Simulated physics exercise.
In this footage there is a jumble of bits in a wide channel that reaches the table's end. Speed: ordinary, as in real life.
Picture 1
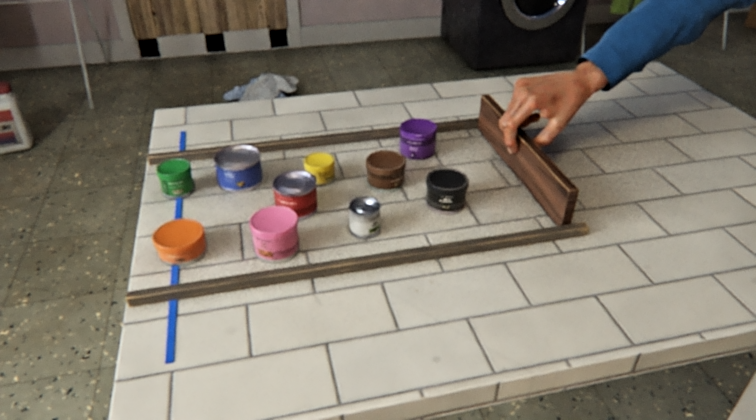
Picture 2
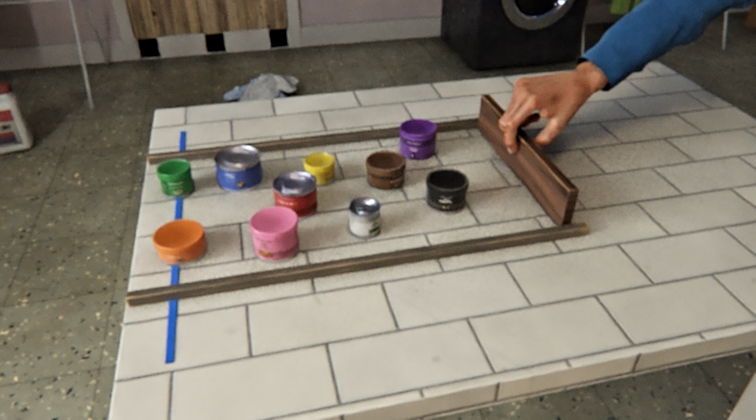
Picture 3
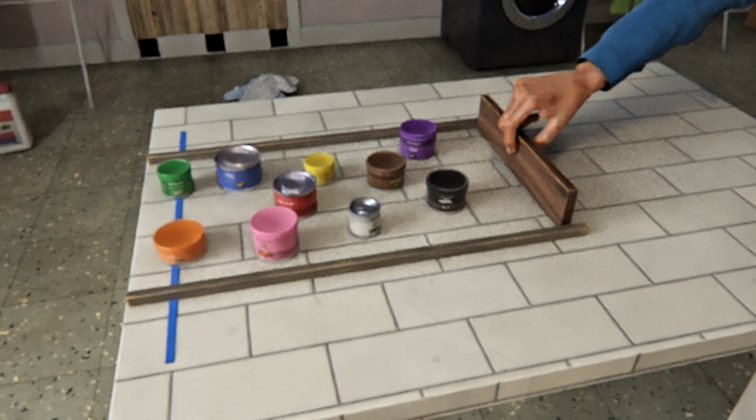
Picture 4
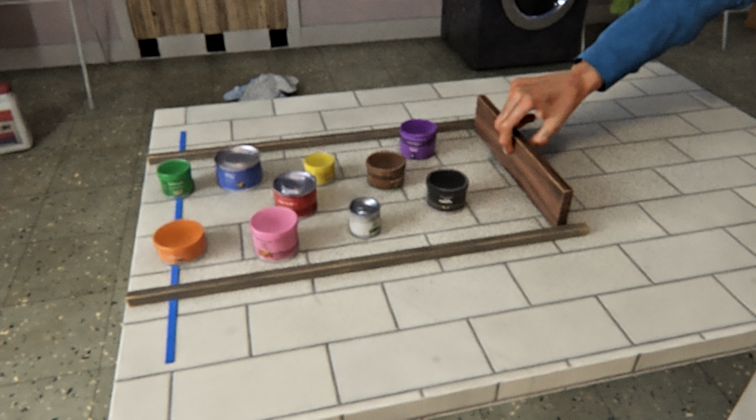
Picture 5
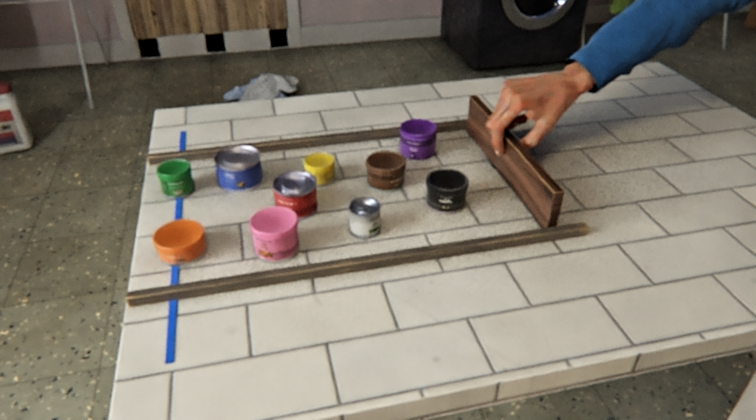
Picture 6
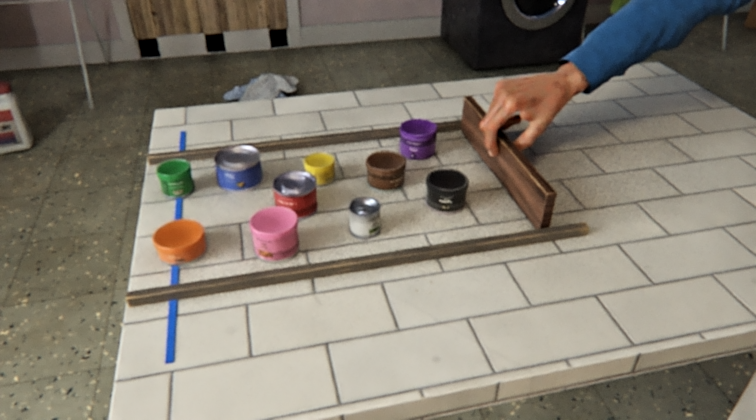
A hand holding a dark wooden board upright, then sliding it slightly left toward colourful tins standing still between two wooden strips.
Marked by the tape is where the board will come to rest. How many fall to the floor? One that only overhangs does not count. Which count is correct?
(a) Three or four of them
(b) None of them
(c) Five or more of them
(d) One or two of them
Answer: C.
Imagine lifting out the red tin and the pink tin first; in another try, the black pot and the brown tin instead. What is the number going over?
That makes 3 fallen, then 3 fallen in the other try.
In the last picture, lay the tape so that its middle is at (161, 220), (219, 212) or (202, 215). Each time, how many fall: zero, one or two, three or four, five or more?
First five or more, then 1 or 2, then 1 or 2.
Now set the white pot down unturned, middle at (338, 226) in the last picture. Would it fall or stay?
From that start, the object then is safe.
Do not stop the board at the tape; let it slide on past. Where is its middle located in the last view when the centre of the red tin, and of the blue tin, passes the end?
The middle is at (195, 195) when it's the red tin, and at (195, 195) when it's the blue tin.
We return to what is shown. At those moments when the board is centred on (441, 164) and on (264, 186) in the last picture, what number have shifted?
Tally: First 2; then 10.
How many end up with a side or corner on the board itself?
The count in contact is 5.
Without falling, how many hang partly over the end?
The answer comes to 3.
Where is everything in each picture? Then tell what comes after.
In the first picture, green tin (176, 179); orange tin (181, 242); blue tin (239, 168); board (521, 154); tape (178, 217).
In the second picture, orange tin (181, 242); pink tin (275, 235).
In the third picture, blue tin (239, 169); yellow tin (320, 170).
In the fourth picture, green tin (176, 179); black pot (447, 192).
In the fifth picture, orange tin (181, 242); purple tub (418, 140).
In the sixth picture, green tin (176, 179); orange tin (181, 242); blue tin (239, 169); board (502, 157); tape (178, 217).
Soon after, none off yet; green tin at rest near (176, 179); orange tin at rest near (181, 242); blue tin at rest near (239, 169).
In the end, the number that fall off is five or more; gone, red tin, pink tin, blue tin, orange tin and green tin.
